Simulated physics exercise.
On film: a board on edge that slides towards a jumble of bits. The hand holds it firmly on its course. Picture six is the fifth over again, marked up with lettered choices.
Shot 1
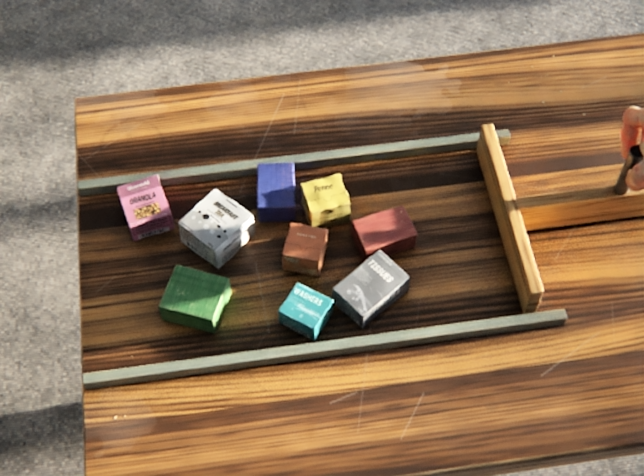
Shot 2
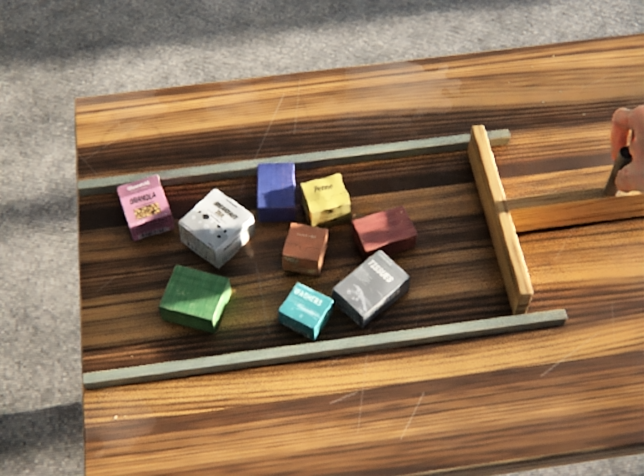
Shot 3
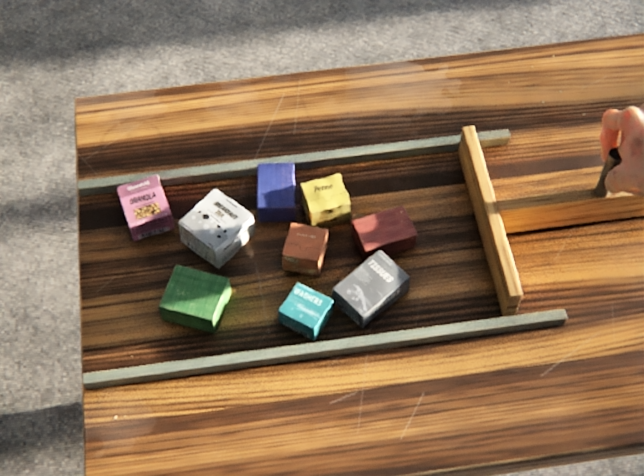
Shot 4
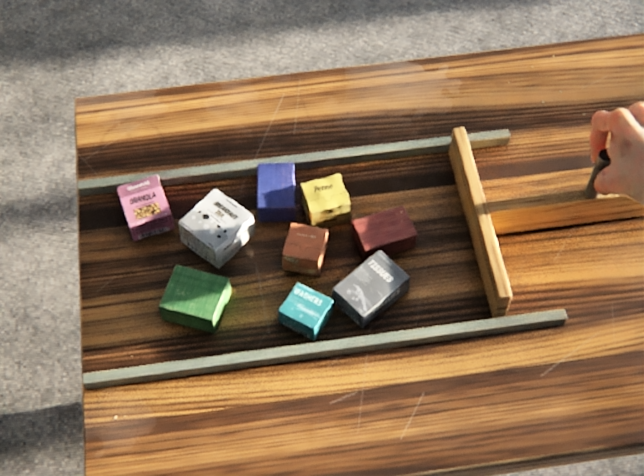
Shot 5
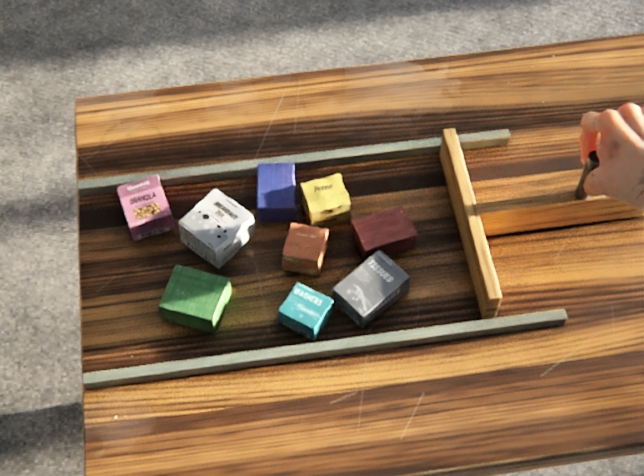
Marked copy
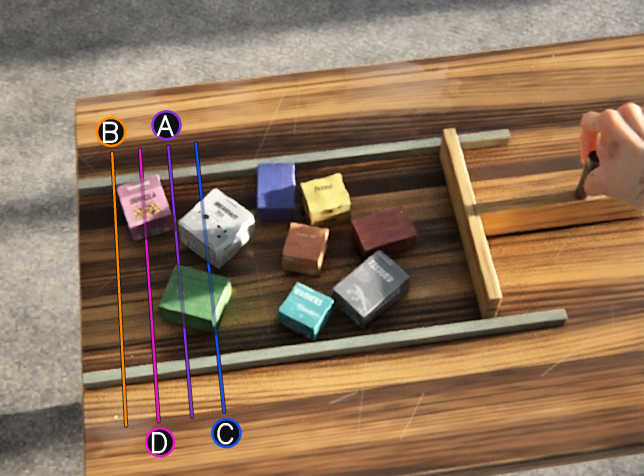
A hand slides a wooden board slightly left between two rails, near nine still, colourful boxes.
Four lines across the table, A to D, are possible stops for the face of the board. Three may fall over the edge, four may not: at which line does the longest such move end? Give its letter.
A.
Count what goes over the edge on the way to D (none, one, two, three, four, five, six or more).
In all, five.
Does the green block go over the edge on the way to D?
By then, yes.
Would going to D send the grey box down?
By then, no.
On the marked copy, A at (179, 270); B at (119, 278); C at (209, 267); D at (149, 274).
Following A. Soon after the start, board (366, 222); turquoise box (286, 320); grey box (329, 291).
Later, board (261, 235); pink packet (125, 205); green block (145, 307).
In the end, board (180, 245); white packet over the edge; green block over the edge; three fallen.
As for the rest, B drops seven; C is within the limit but short; D drops five.
